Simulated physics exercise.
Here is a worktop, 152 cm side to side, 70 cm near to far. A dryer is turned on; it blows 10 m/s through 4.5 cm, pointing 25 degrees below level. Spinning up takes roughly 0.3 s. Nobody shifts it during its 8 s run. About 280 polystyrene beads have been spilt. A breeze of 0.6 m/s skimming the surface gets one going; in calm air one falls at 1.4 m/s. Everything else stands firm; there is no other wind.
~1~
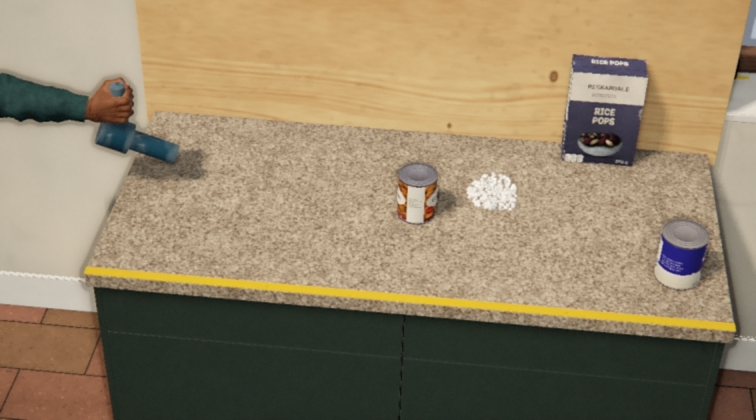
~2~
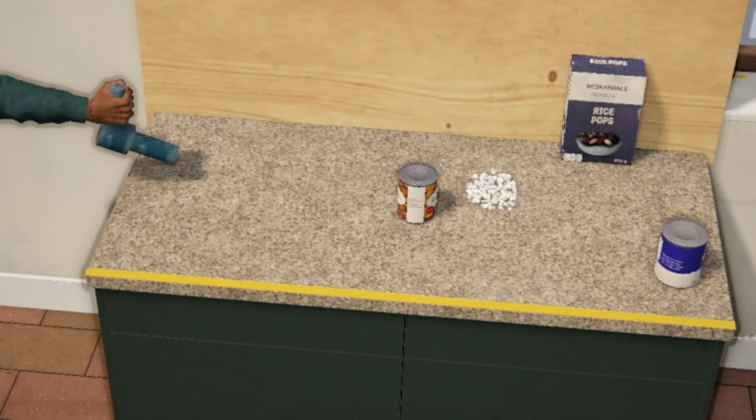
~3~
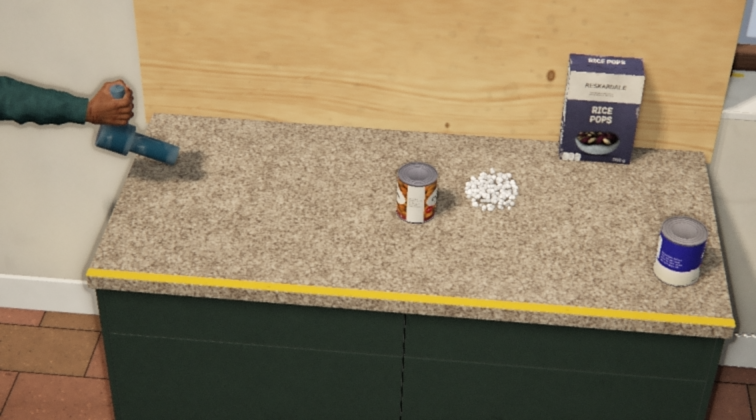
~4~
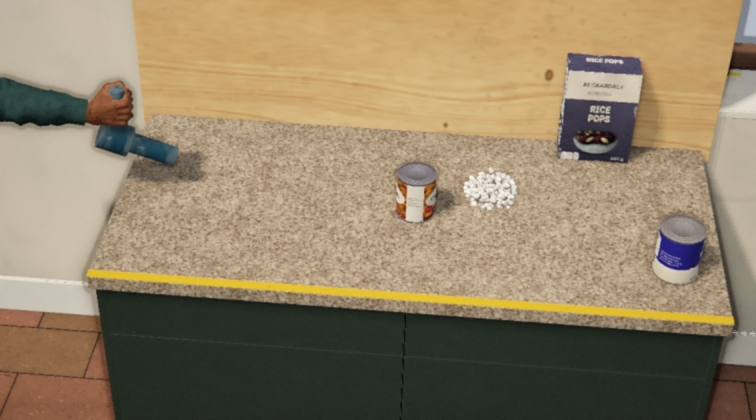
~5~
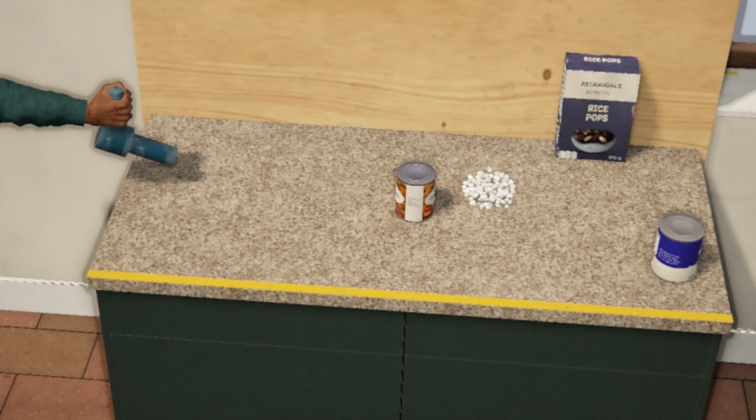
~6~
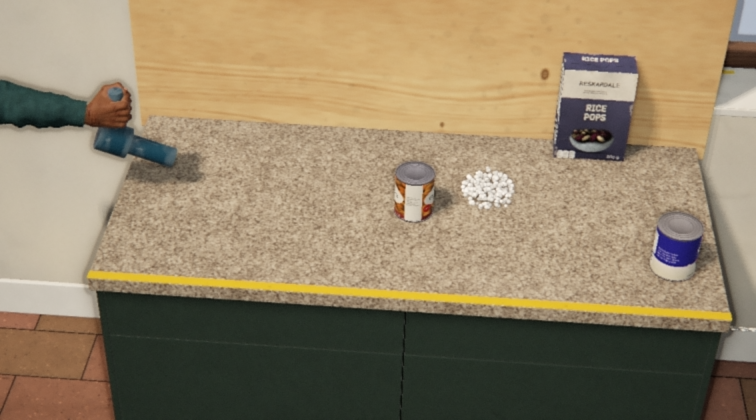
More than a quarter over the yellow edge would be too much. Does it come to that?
More than a quarter over the yellow edge: No.
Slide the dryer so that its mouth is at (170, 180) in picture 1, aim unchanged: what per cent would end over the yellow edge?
In that case some 0 per cent.
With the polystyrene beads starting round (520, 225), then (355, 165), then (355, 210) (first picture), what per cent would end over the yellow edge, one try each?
In turn about 0 %, 0 %, 40 %.
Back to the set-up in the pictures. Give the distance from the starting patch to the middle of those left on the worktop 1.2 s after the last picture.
Roughly 30 cm.
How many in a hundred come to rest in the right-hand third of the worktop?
About 10 %.
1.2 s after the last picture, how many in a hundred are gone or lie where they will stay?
About 30 %.
Then, 1.2 s after the last picture, 0 % are over the yellow edge; the middle of those still in play is near (595, 217); 26 % have settled or left.
Then, 2.2 s after the last picture, 0 % are over the yellow edge; the middle of those still in play is near (626, 219); 45 % have settled or left.
Then, 4.1 s after the last picture, 0 % are over the yellow edge; the middle of those still in play is near (660, 215); 69 % have settled or left.
Then, 7.7 s after the last picture, at the end, 0 % are over the yellow edge.
